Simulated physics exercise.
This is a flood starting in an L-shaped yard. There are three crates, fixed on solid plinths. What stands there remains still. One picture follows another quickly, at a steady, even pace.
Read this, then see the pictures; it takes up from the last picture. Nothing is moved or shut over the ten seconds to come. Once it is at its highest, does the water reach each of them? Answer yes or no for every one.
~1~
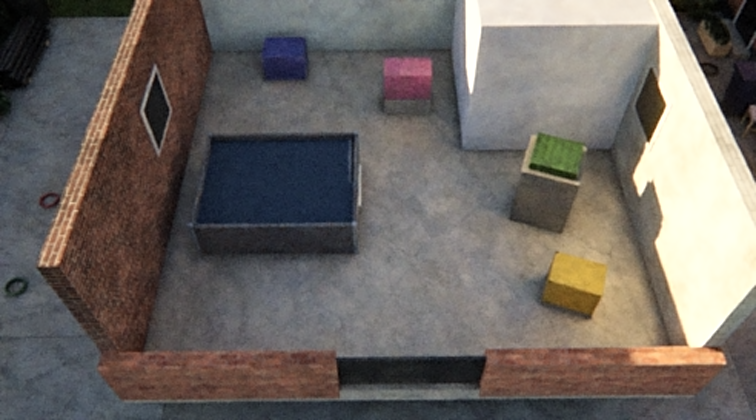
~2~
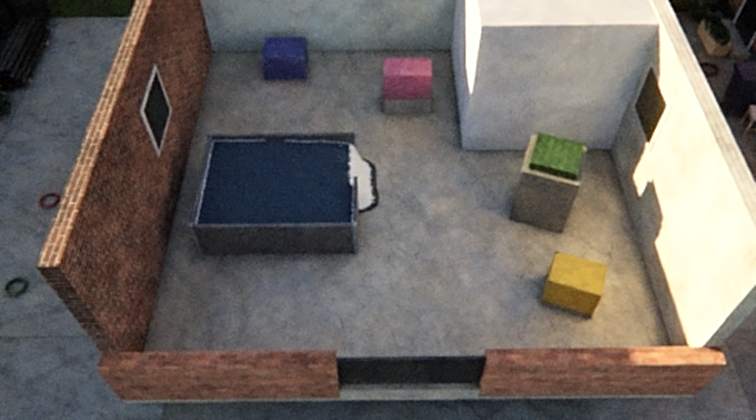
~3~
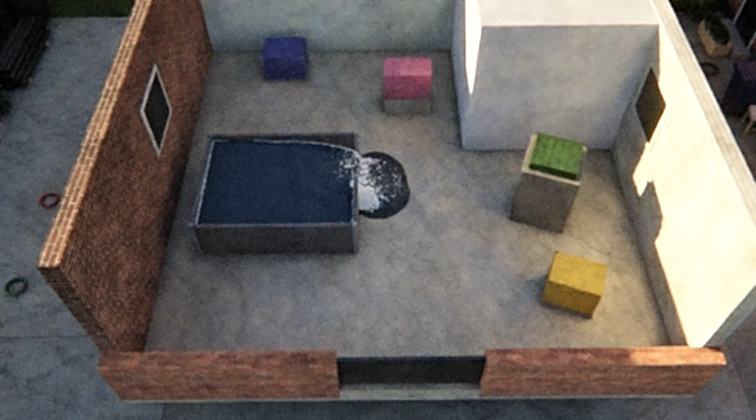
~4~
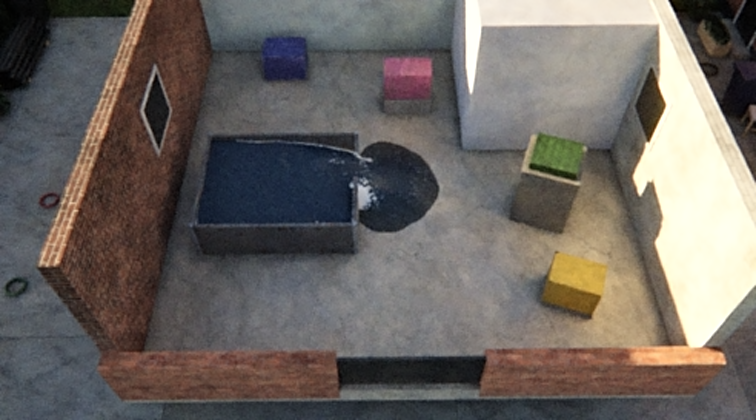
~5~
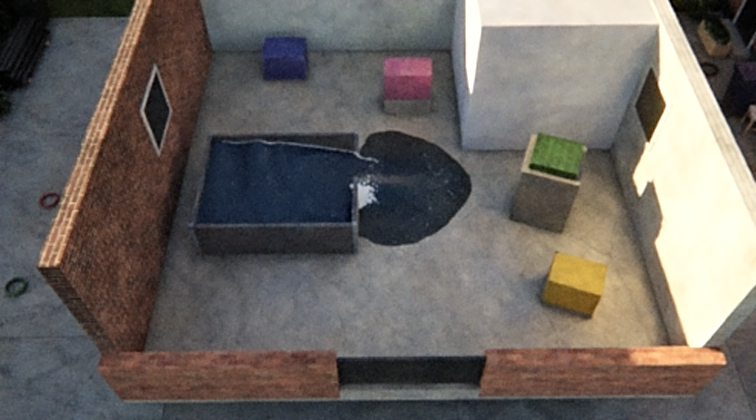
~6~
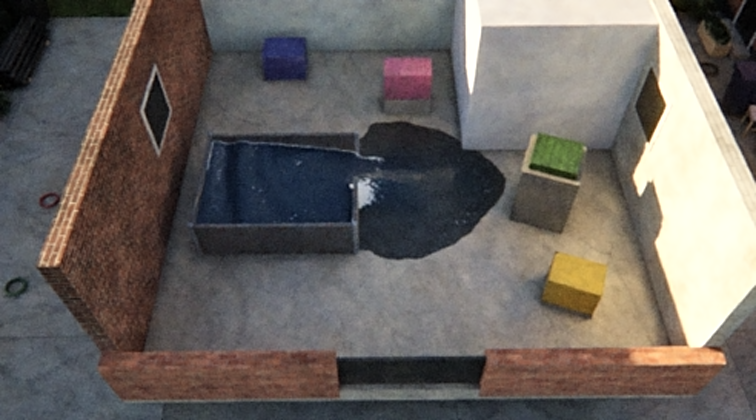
Pink crate: No, it stays dry; blue crate: Yes, it gets wet; yellow crate: Yes, it gets wet.
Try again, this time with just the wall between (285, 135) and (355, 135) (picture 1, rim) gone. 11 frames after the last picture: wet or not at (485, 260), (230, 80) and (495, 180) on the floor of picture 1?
Those three come out moisture-free, soaked and moisture-free, one after another.
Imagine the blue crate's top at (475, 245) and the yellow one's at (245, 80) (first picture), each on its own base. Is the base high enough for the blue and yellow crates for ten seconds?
So the blue one gets reached and the yellow one stays high and dry.
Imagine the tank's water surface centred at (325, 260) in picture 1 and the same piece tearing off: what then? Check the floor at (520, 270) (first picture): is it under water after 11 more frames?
That spot: Swamped.
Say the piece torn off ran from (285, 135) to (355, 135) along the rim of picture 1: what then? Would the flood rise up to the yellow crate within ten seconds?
The yellow one is not reached.
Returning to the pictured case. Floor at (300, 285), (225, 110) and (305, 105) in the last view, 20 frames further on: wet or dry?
In turn: No water, not flooded, dry.
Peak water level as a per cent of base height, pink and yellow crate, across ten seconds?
About 40 percent and about 230 percent.
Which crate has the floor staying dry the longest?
My pick is the one in blue.
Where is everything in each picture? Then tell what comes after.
The first picture shows the tank at (279, 180) is whole and still.
In the second picture, the front is at (368, 207), out from the gap at (355, 174).
In the third picture, water pours out at (355, 176) and has run to (397, 207).
In the fourth picture, water pours out at (355, 177) and has run to (433, 193).
In the fifth picture, the front is at (463, 176), out from the gap at (355, 177).
In the sixth picture, water pours out at (355, 176) and has run to (499, 179).
A moment on, water covers 25 % of the floor; the pink crate water round its plinth, the blue crate not reached, the yellow crate not reached.
Next, water covers 35 % of the floor; the pink crate water round its plinth, the blue crate not reached, the yellow crate water round its plinth.
Then, water covers 45 % of the floor; the pink crate water round its plinth, the blue crate water round its plinth, the yellow crate water round its plinth.
Later, water covers 70 % of the floor; the pink crate water round its plinth, the blue crate water round its plinth, the yellow crate water round its plinth.
In the end, water covers 100 % of the floor; the pink crate stayed above the water, the blue crate was topped, the yellow crate was topped.
